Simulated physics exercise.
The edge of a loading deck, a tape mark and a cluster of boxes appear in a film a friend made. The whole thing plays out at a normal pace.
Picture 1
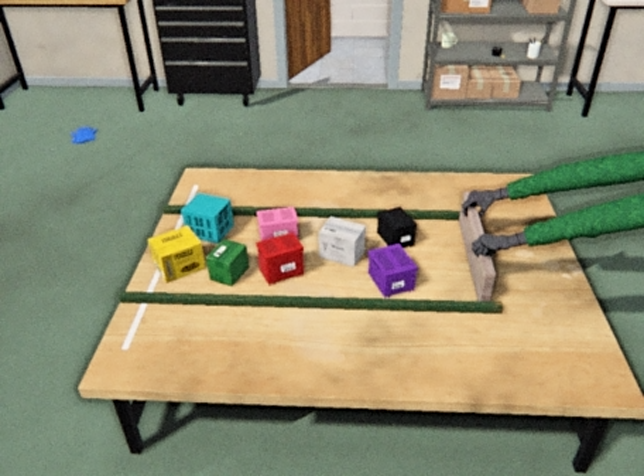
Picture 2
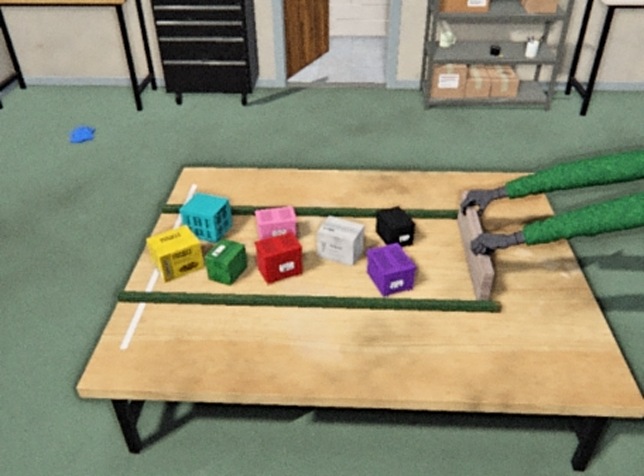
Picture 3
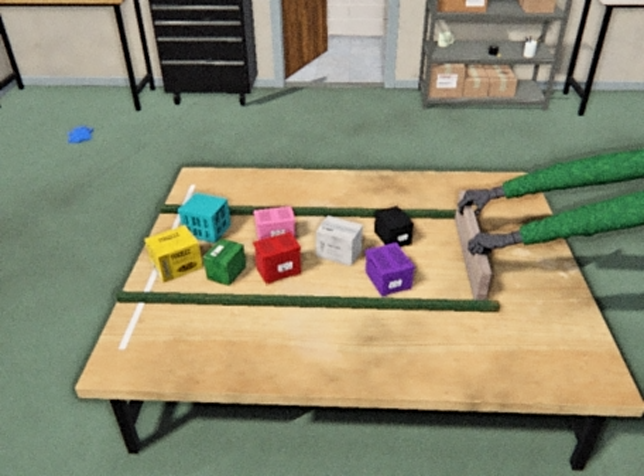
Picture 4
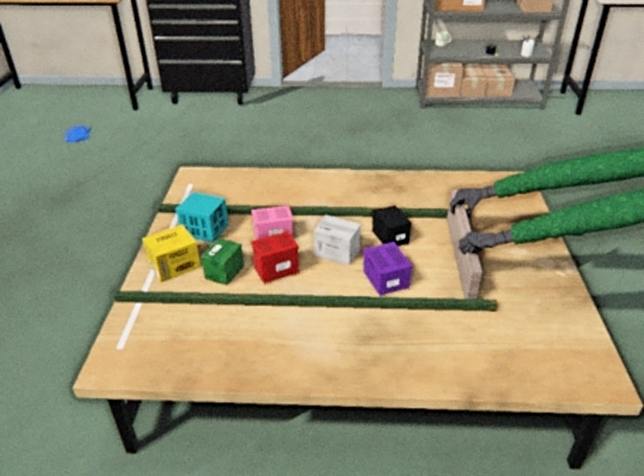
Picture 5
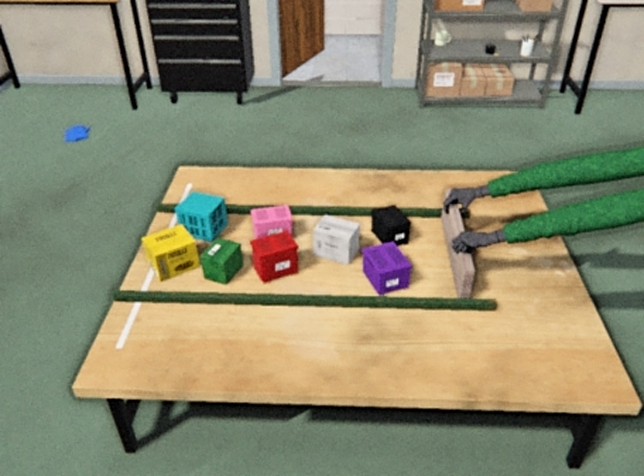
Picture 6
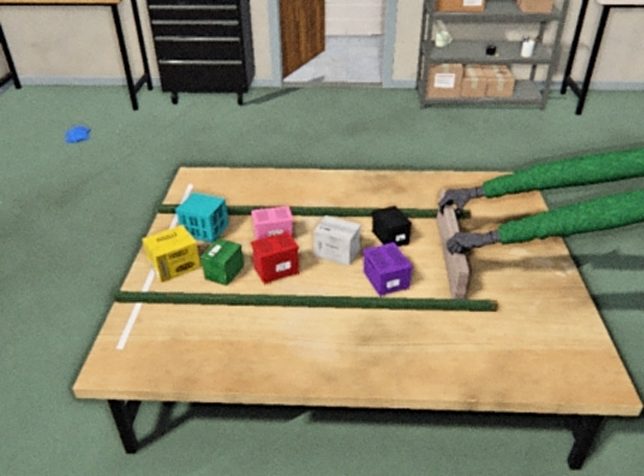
At the start, eight colored boxes sit scattered between two green rails on a wooden table, with gloved hands in green sleeves holding a plank upright at the right. The hands then slide the plank slightly left toward the boxes, which stay in their places on the tabletop.
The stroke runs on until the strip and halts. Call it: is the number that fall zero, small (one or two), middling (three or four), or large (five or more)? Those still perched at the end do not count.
It is large.
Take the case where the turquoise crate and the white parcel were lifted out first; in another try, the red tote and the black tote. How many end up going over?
In order, the numbers are 4 and 3.
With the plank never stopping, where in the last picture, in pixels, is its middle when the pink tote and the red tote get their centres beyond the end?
Pink tote: (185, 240); red tote: (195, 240).
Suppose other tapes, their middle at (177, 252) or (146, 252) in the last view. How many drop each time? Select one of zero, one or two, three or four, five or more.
Going by the order asked, it's five or over and then at least five.
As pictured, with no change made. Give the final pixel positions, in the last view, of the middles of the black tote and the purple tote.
I'd put one at around (157, 219) and the other at around (131, 266).
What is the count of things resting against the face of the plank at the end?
My count gives 2.
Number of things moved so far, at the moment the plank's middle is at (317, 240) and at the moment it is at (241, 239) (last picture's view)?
6, then 8.
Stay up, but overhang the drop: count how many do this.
You'd get 2.
A little later, none off yet; yellow box at rest near (172, 254); turquoise crate at rest near (203, 217); green parcel at rest near (223, 262).
Next, none off yet; yellow box shifted about its own width near (124, 255); turquoise crate shifted about its own width near (182, 215); green parcel shifted well along near (161, 264).
When it is over, the number that fall off is five or more; down, white parcel, red tote, pink tote, green parcel, turquoise crate and yellow box.
